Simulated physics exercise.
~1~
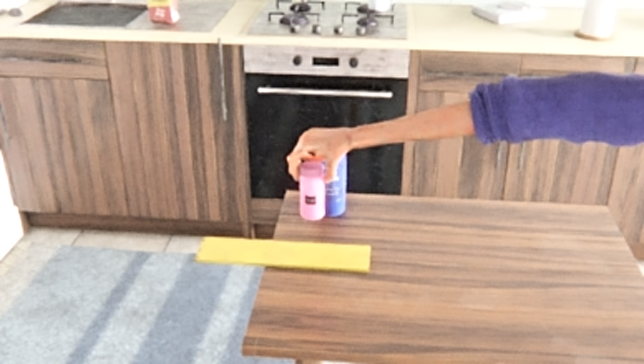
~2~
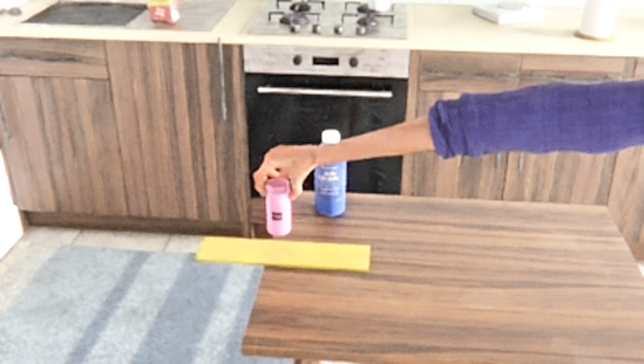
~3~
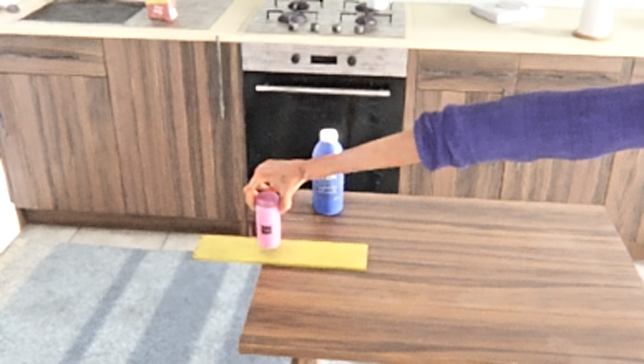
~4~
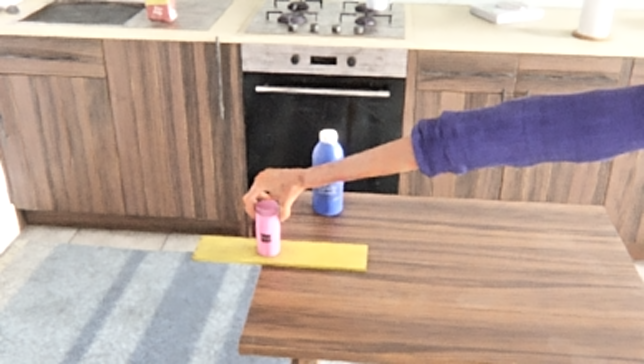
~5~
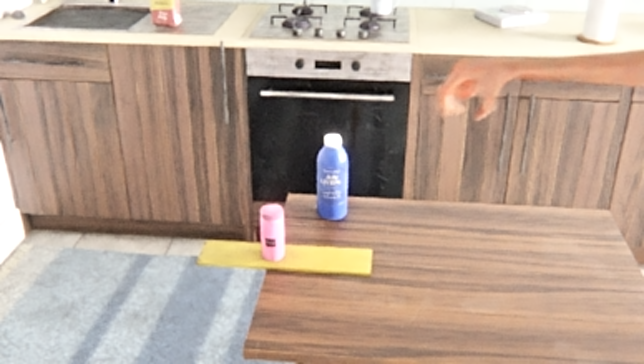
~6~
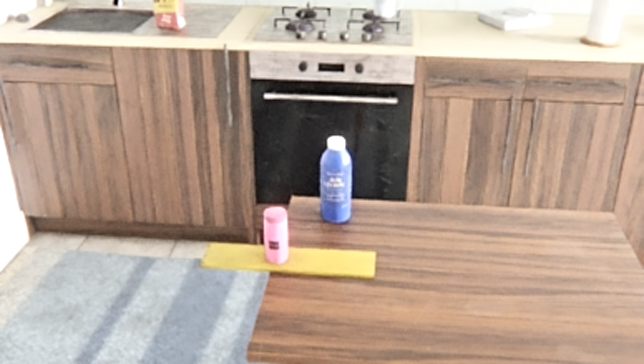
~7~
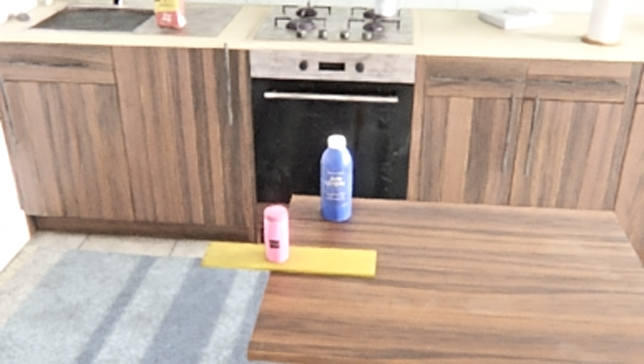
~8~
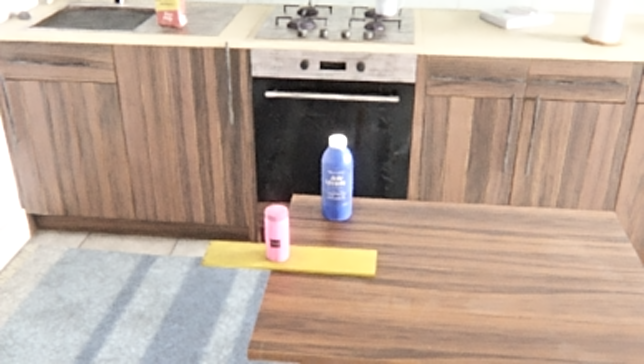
To begin with, a hand in a blue sleeve holds a small pink container beside a taller blue bottle on a wooden table in a kitchen, where a yellow plank juts out past the table's left edge. The hand carries the pink container left and toward the plank. It then lowers it upright onto the plank, close to the table's edge. The fingers let go, and the arm draws back to the right and out of view. The plank stays balanced, with the pink container standing on it and the blue bottle still in its place.
